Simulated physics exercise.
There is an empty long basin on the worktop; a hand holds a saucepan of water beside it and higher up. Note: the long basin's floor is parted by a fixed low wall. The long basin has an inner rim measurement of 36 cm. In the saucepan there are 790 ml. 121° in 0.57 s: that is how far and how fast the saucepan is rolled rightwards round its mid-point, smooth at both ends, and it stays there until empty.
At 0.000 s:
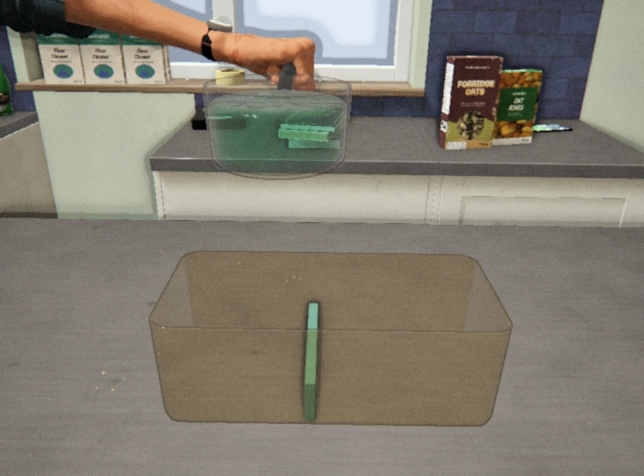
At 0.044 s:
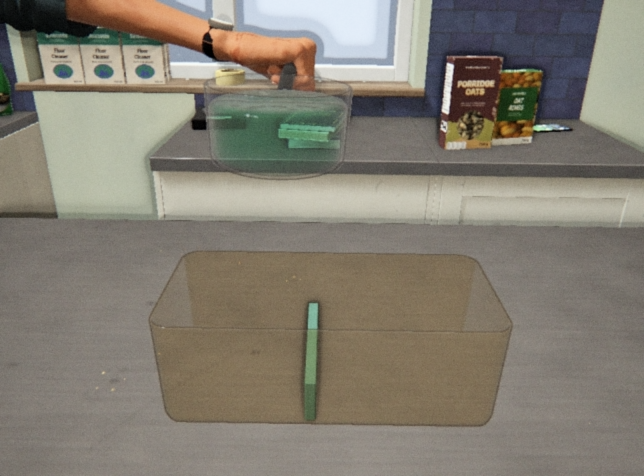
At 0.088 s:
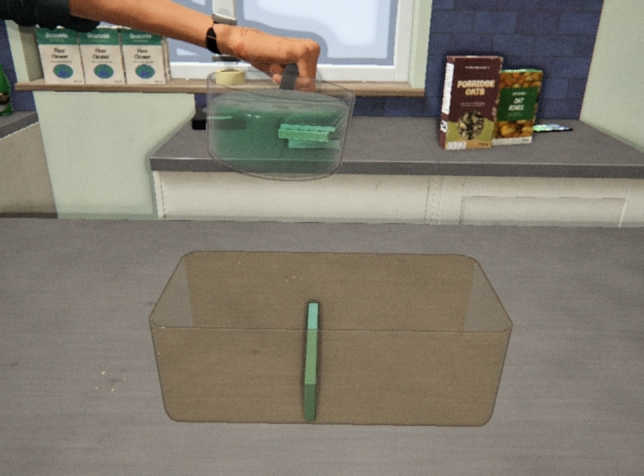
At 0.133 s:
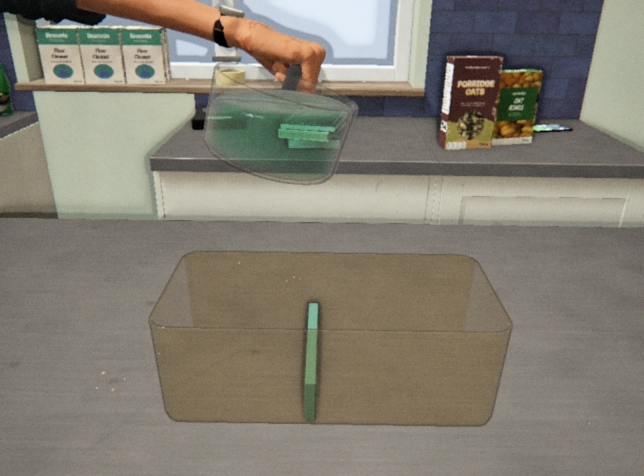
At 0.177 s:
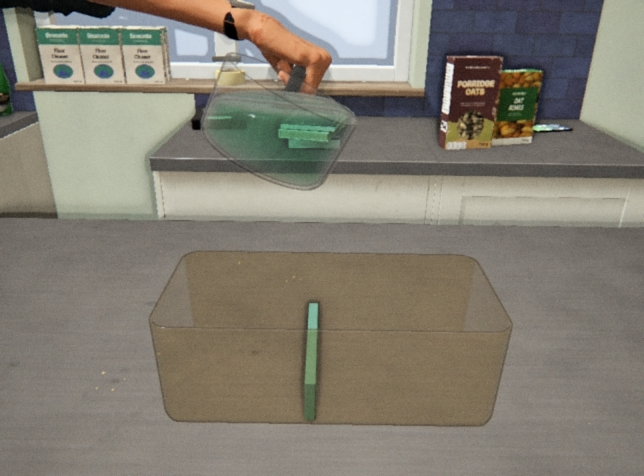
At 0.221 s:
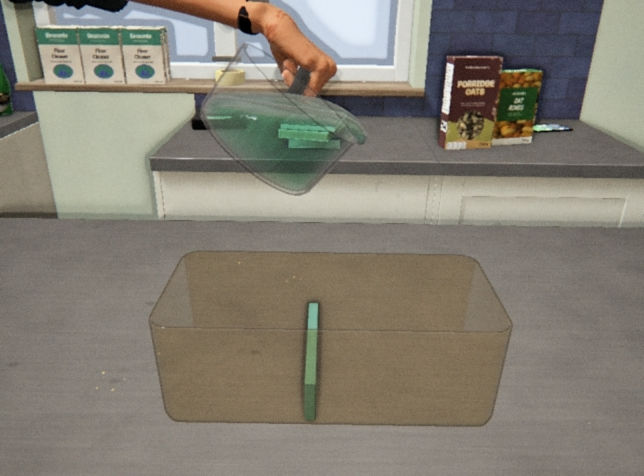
A hand reaching in from the upper left holds a clear, green-tinted container by its top and, after barely moving at first, rolls it steadily rightwards to a steep slant. Below it, an empty, see-through brownish basin with an upright green divider sits on a grey worktop. The kitchen is seen from the front, slightly above, by a still camera, with cartons, a window and food packets behind.
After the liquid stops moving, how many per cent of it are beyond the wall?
About 86 per cent.
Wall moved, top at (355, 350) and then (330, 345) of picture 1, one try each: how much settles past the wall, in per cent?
70 in a hundred, followed by 85 in a hundred.
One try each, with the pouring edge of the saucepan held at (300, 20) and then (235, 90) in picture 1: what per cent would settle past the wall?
Try 1: 80 %; try 2: 30 %.
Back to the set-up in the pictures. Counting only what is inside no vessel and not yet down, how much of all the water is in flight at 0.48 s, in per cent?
Share: Roughly 54 per cent.
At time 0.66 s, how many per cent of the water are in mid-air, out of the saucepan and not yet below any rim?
I'd put it at about 10 per cent of the liquid.
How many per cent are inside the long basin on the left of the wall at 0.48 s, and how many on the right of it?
0 per cent left and 30 right, roughly.
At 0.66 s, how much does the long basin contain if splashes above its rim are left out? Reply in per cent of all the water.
Some 90 percent.
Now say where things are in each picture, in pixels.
In the first frame, tilt 0°; pouring edge (350, 88); surface from (211, 100) to (347, 102); the long basin's rim runs from (168, 286) to (492, 291); the wall's top is at (312, 340).
In the second frame, tilt 2°; pouring edge (351, 90); surface from (211, 100) to (347, 103).
In the third frame, tilt 7°; pouring edge (353, 97); surface from (212, 98) to (349, 105).
In the fourth frame, tilt 16°; pouring edge (356, 109); surface from (214, 98) to (352, 108).
In the fifth frame, tilt 27°; pouring edge (357, 124); surface from (213, 98) to (358, 116); 1 per cent is over the edge.
In the sixth frame, tilt 40°; pouring edge (354, 141); surface from (209, 96) to (346, 121); 5 per cent is over the edge.
After 0.48 s the tilt is 113° and 14 per cent is still to pour, 0 is left of the wall and 31 right of it.
After 0.66 s the tilt is 121° and 1 per cent is still to pour, 4 is left of the wall and 85 right of it.
After 0.86 s the tilt is 121° and 0 per cent is still to pour, 7 is left of the wall and 86 right of it.
After 1.07 s the tilt is 121° and 0 per cent is still to pour, 8 is left of the wall and 86 right of it.
In the end 8 per cent lies left of the wall, 86 right of it and 6 outside.
